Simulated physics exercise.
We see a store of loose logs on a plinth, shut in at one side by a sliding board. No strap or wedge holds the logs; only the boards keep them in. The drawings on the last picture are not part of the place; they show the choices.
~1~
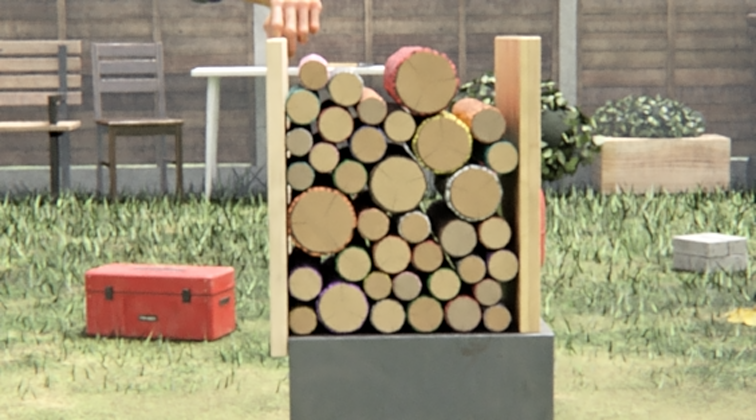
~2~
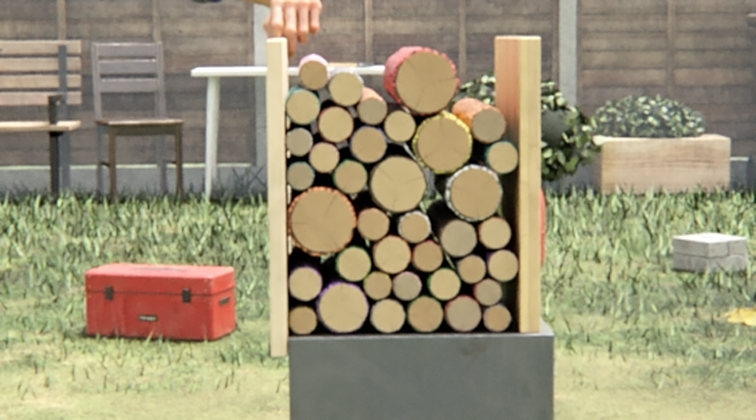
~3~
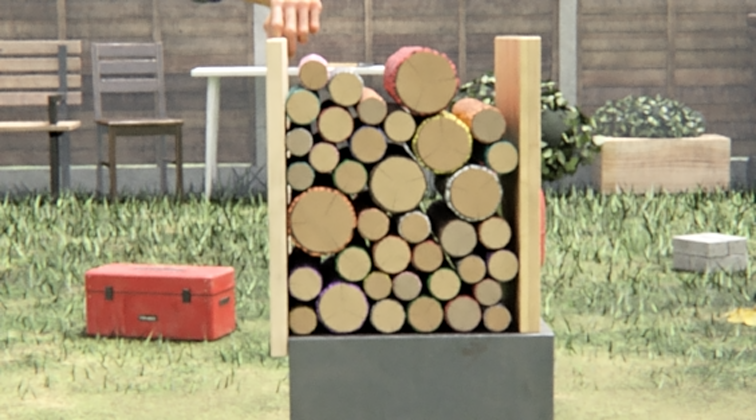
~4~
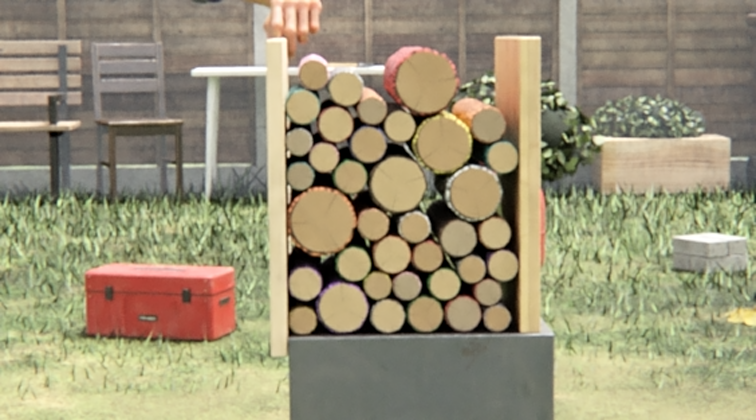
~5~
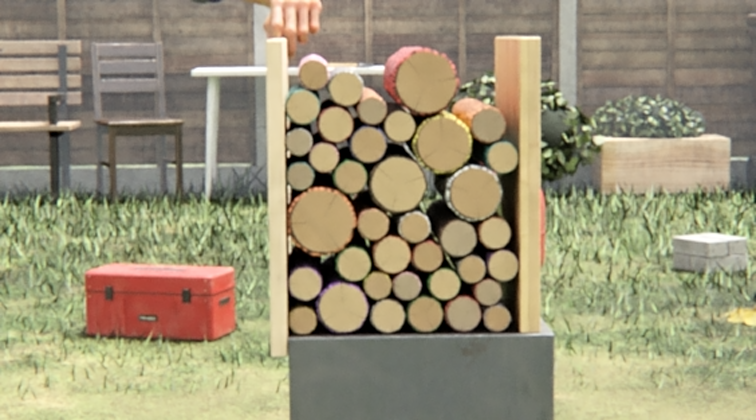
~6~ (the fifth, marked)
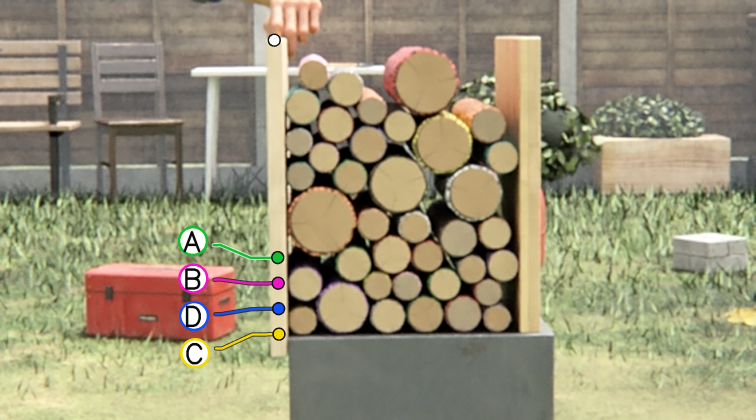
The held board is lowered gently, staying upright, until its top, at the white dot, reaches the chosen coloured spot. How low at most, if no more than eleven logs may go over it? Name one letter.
No lower than A.
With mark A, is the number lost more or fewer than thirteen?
Fewer than thirteen.
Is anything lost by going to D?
Yes.
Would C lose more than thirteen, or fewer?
It loses more than thirteen.
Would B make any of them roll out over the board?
At B: Yes.
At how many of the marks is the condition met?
The number is one.
On the marked copy, A at (278, 257); B at (278, 283); C at (279, 334); D at (279, 308); the white dot at (274, 40).
Taking A. A third of the way, top of the board (284, 141).
Two thirds of the way, top of the board (286, 250).
When it is over, top of the board (286, 256), eleven out over the board.
As for the rest, B more than eleven out over the board; C more than eleven out over the board; D more than eleven out over the board.
